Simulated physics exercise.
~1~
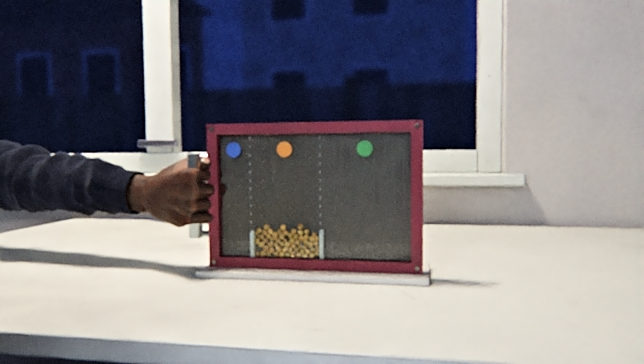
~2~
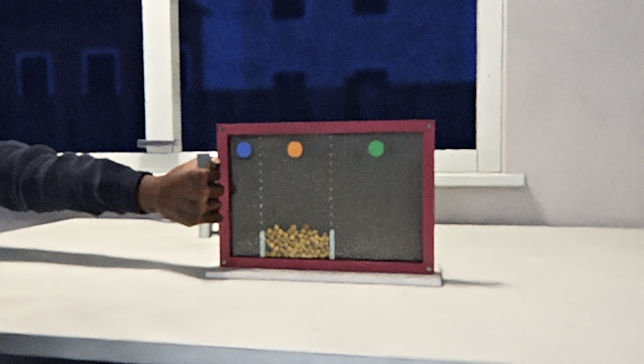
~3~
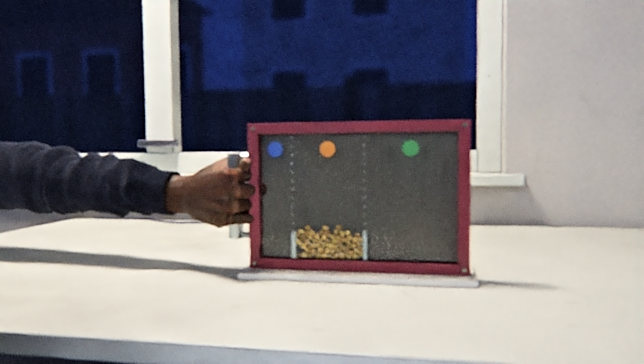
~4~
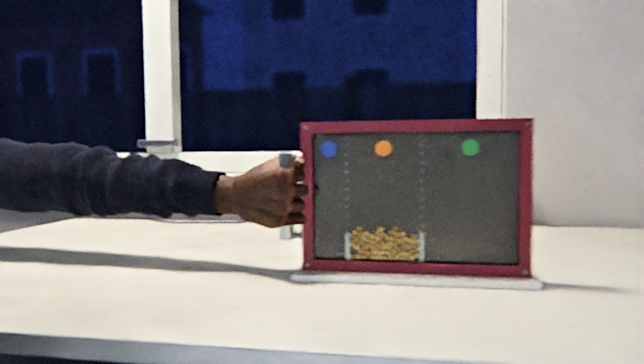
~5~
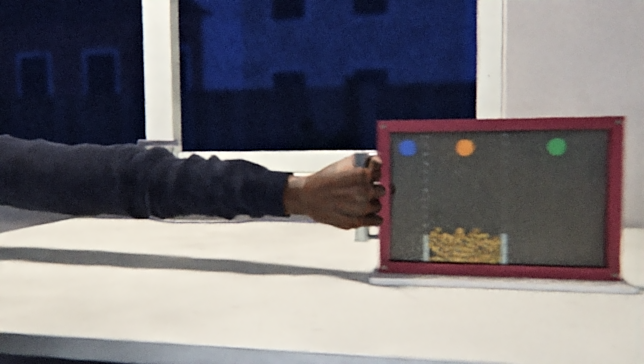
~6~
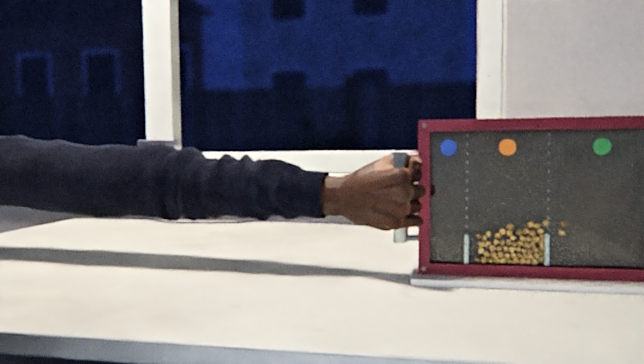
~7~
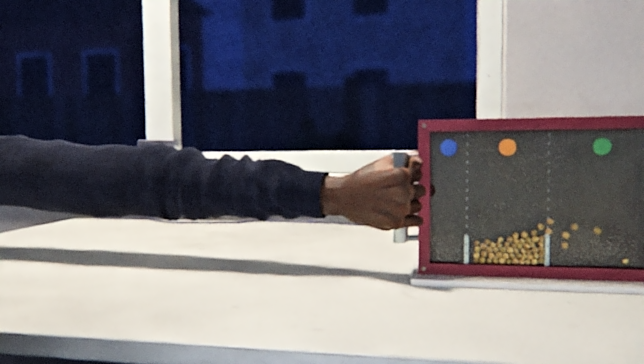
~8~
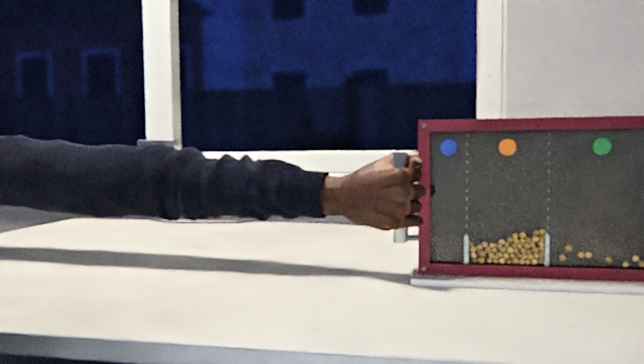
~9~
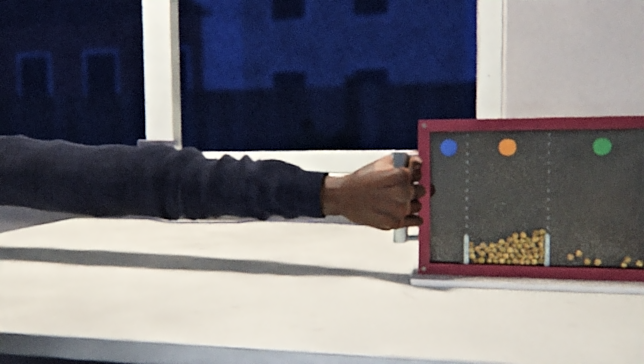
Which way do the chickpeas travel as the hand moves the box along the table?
The chickpeas travel to the right along with the box.
